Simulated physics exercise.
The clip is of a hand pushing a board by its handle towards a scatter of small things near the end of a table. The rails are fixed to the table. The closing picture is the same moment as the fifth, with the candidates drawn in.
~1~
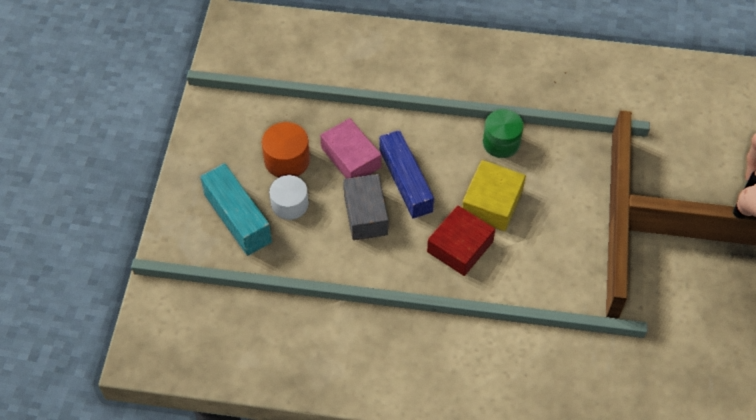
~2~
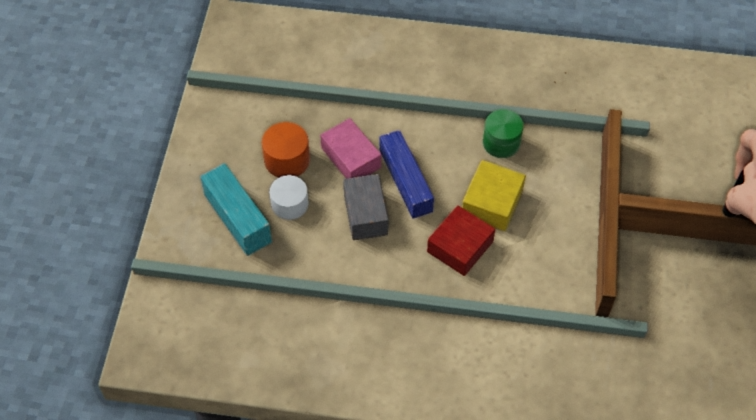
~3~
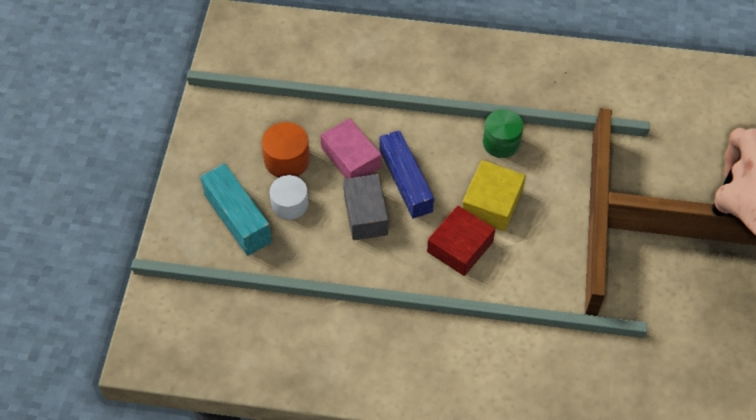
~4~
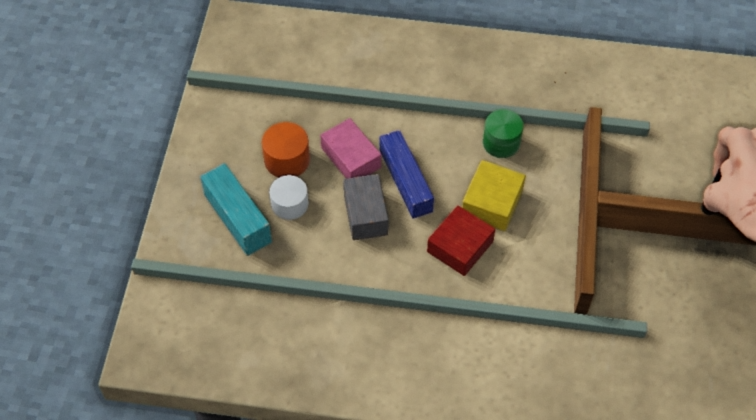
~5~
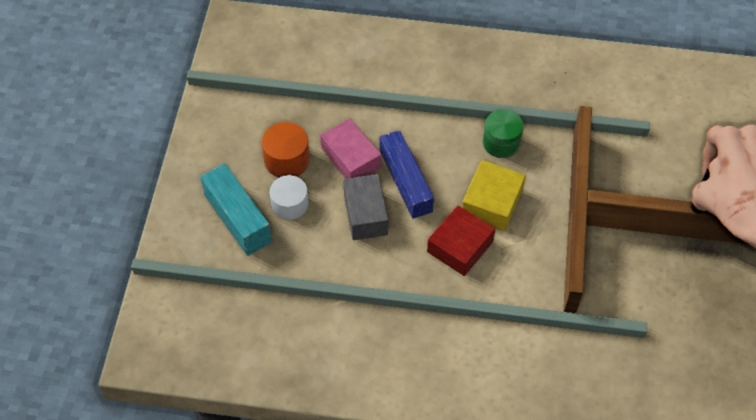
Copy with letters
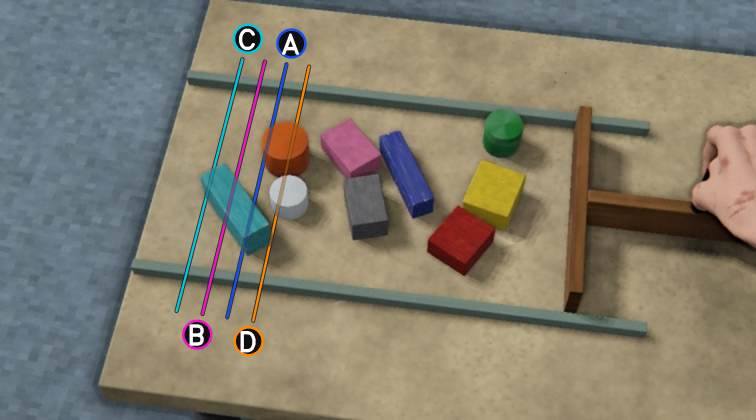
A wooden board, pushed by a hand on its handle, slides slowly left across the table between two thin rails. It starts near the rails' right ends and moves a short way closer to the scattered colourful blocks and cylinders, which all stay still, with a gap remaining between them and the board.
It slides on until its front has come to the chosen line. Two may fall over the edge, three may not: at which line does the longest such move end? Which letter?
No farther than A.
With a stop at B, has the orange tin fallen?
Yes.
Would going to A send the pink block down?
No.
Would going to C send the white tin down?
Yes.
On the marked copy, A at (259, 182); B at (236, 179); C at (212, 176); D at (283, 185).
Following A. Soon after the start, board (465, 181); green tin (446, 128); red block (427, 242).
Later, board (350, 167); orange tin (223, 148); white tin (217, 185).
In the end, board (261, 157); orange tin over the edge; white tin over the edge; two fallen.
As for the rest, B drops five; C drops six; D is within the limit but short.
